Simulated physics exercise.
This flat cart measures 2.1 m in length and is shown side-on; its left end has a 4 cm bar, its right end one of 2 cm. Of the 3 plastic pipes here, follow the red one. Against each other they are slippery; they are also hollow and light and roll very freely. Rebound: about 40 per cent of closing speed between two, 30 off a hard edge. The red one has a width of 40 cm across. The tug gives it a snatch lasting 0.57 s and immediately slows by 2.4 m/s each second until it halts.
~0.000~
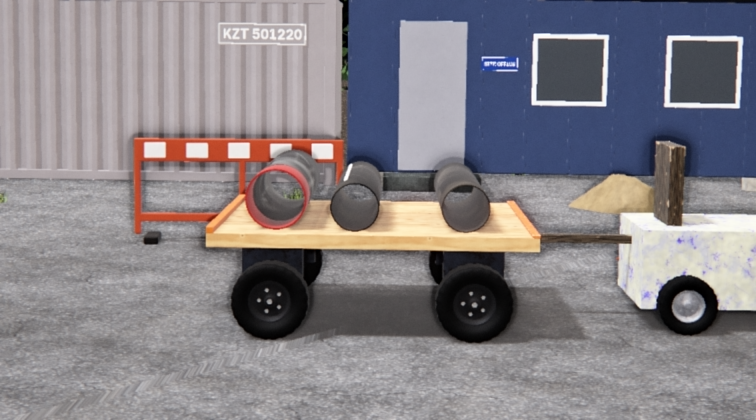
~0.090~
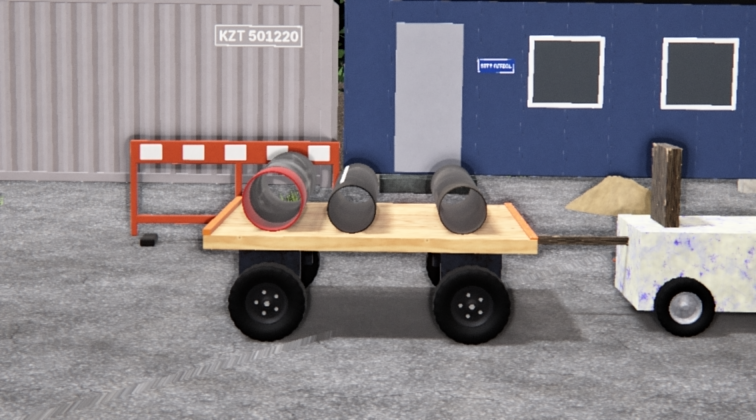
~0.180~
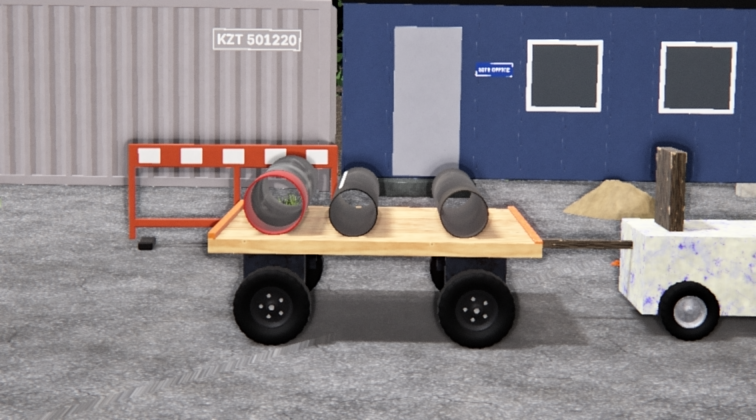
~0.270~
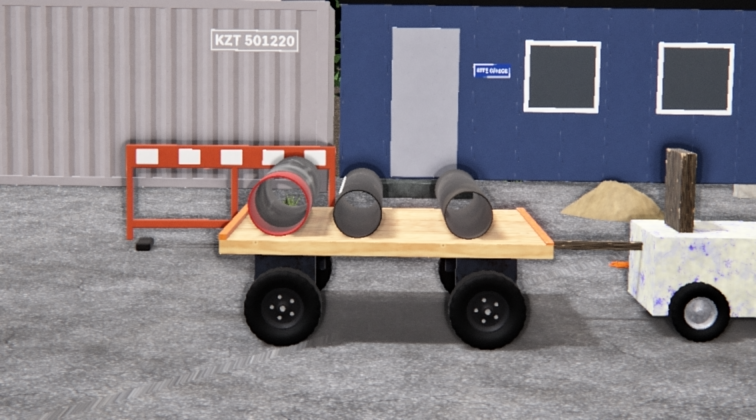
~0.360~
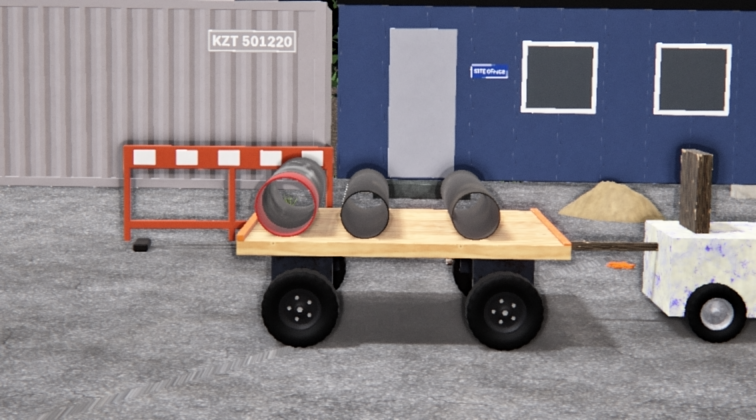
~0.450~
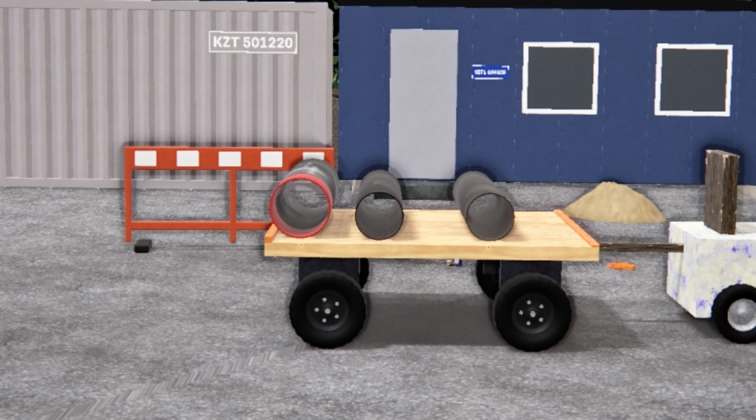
At first, a flat wooden cart carrying three pipes, the left one red-rimmed, stands in a yard before a container and a blue building, linked to a pale vehicle on the right. Then the cart and vehicle move right, slowly and then faster, while the pipes ride along on the deck.
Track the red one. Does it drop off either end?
Overboard.
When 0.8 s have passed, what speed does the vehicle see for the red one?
Speed: Approx. 1.5 m/s.
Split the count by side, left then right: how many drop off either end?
Left 1, right 0.
By 0.8 s, red is over the left bar and falling; 1 gone from the cart.
By 1.0 s, red is over the left bar and falling; 1 gone from the cart.
Finally (6.5 s), red is over the left bar and down; 1 gone from the cart.
